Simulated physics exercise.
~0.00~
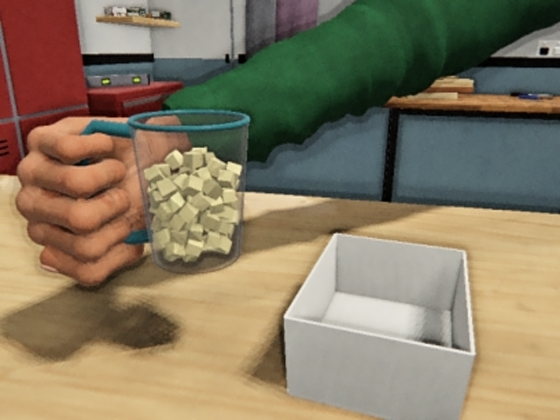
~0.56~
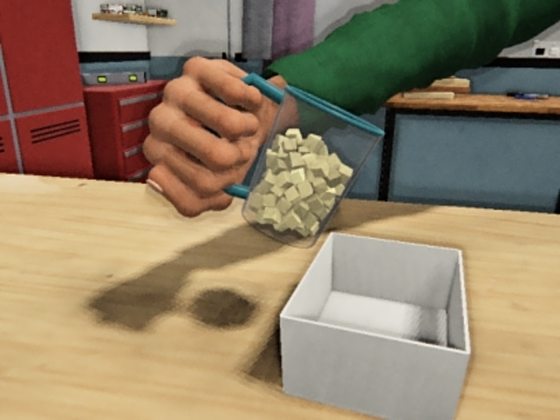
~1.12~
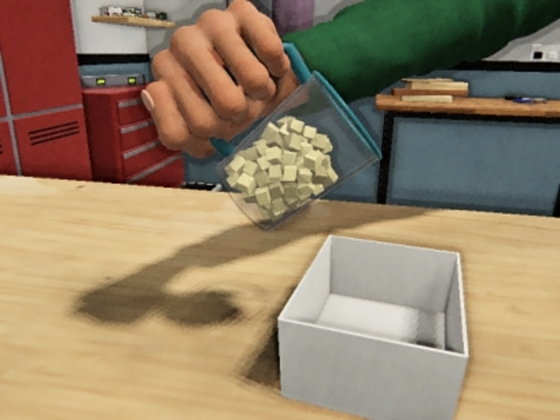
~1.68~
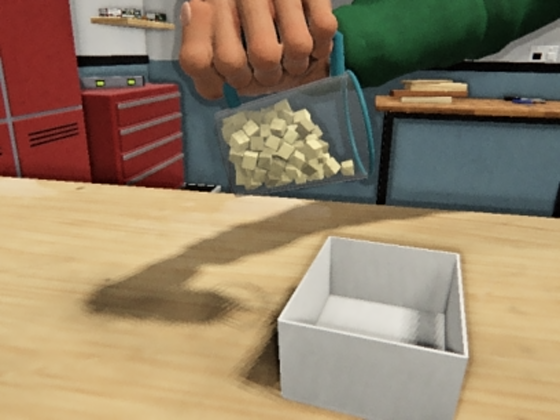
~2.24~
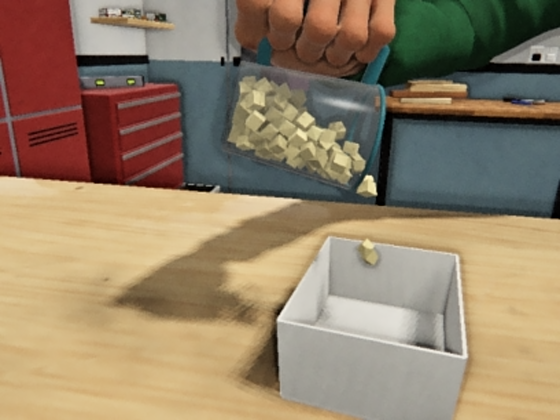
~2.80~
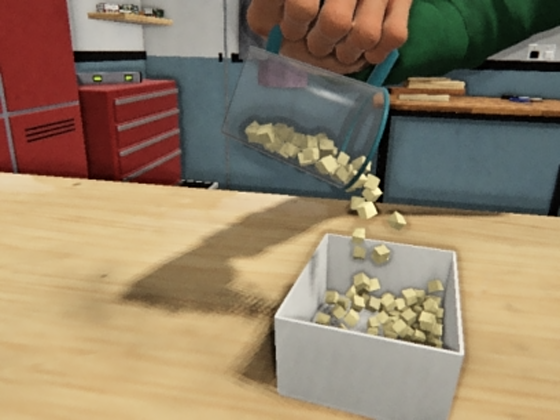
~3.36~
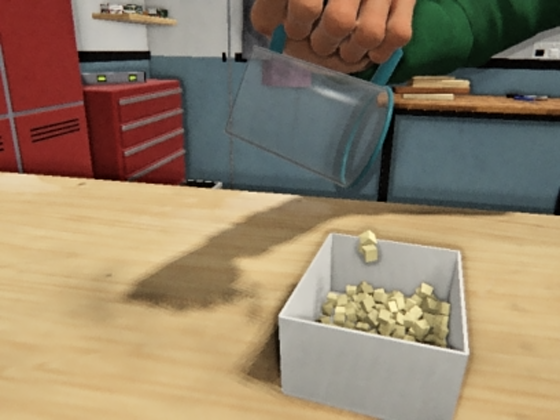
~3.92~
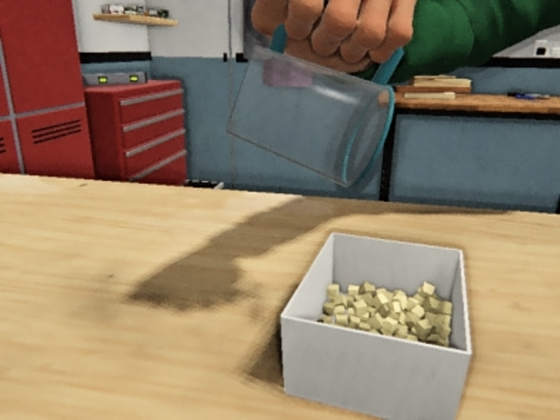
At the start, a hand with a green sleeve holds a clear, blue-rimmed cup full of pale potato cubes upright over a wooden table, to the left of an open white box. The hand lifts the cup and moves it right, tipping it toward the box while the cubes stay inside. The cup turns onto its side, and the cubes slide toward the rim. A few drop first, then many more tumble into the box as the mouth tilts further downward. The last cubes fall, leaving the cup empty and held still above the pile resting in the box.
